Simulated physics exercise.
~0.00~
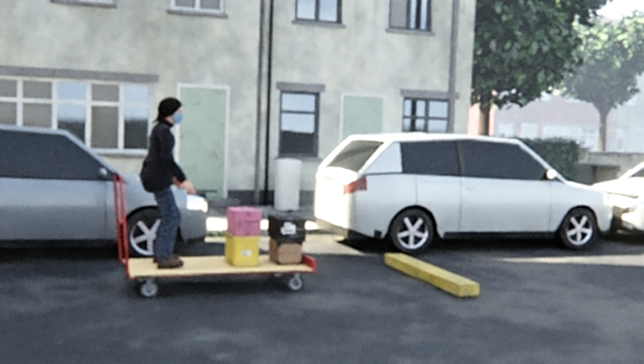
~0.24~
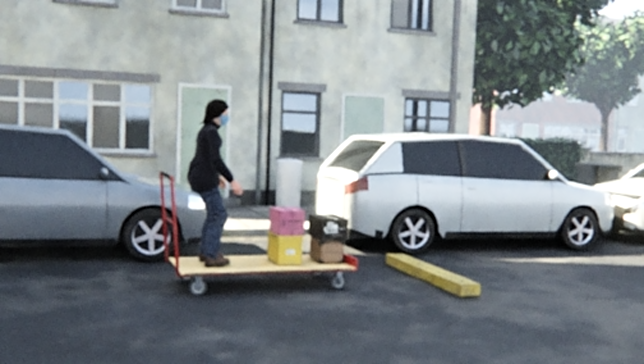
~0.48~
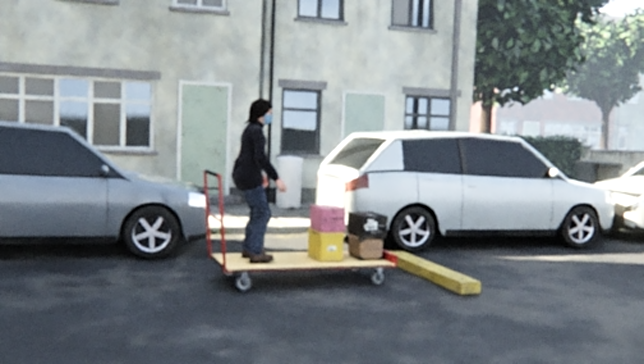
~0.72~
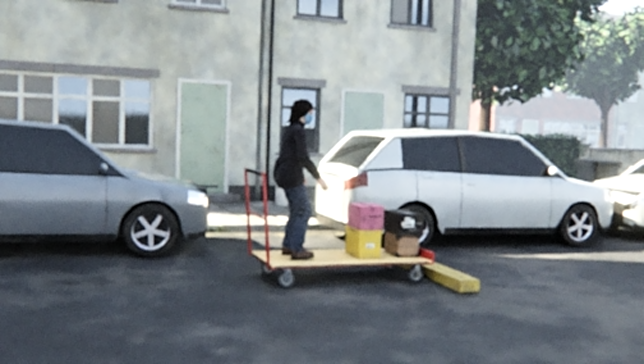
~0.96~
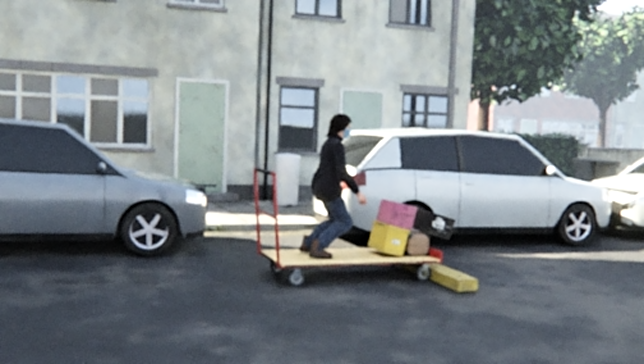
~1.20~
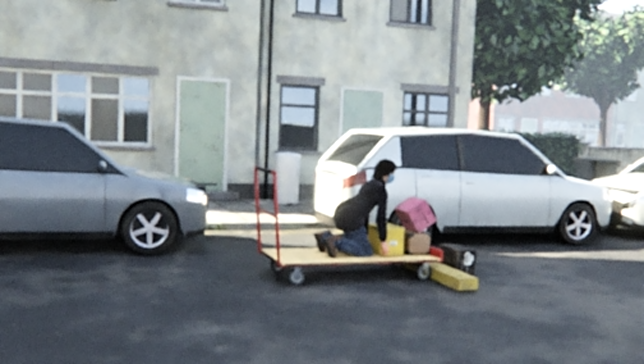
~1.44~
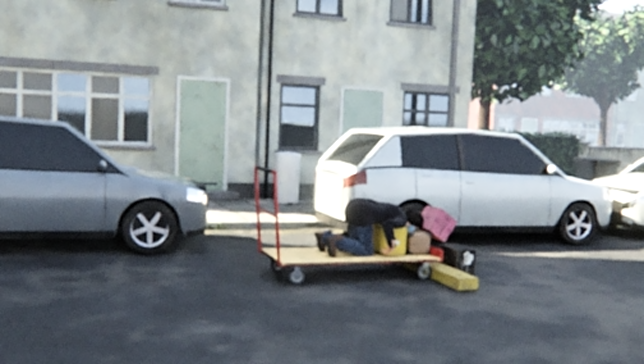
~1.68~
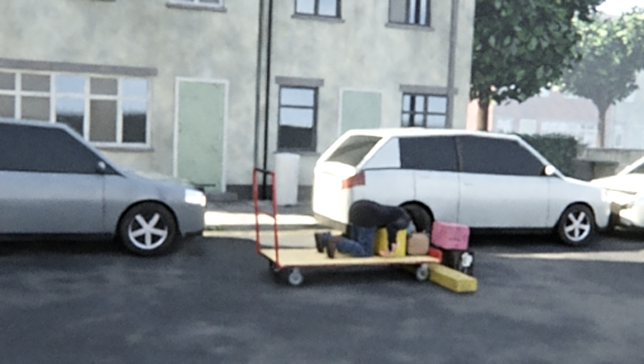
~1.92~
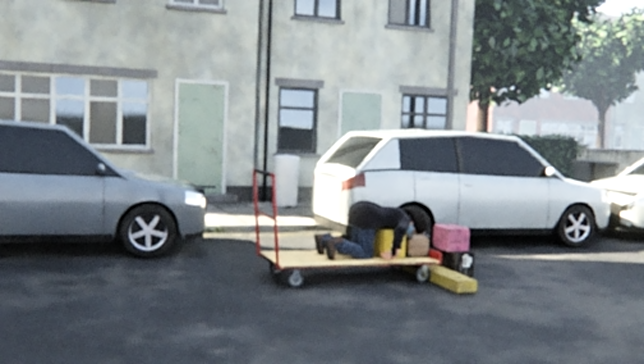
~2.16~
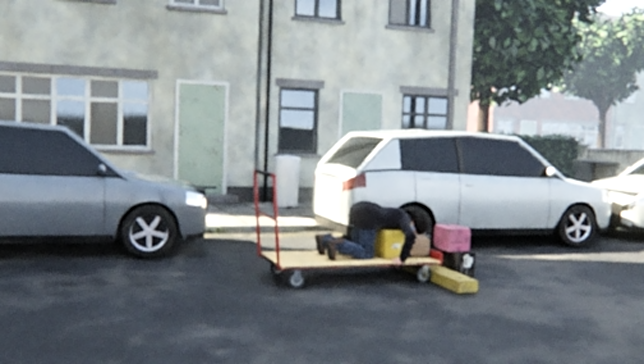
A person in dark clothes stands on a flat trolley with a red handle, seen side-on from across a street with parked cars and a pale house behind. Ahead of the rider, a pink carton sits on a yellow tote, and a black parcel on a brown suitcase. The trolley rolls right and stops abruptly at a yellow kerb. The rider pitches forward onto their knees as the pink carton and black parcel tumble over the front edge. The rider ends slumped face down over the yellow tote and suitcase, still on the deck, with the fallen pieces lying beyond it.
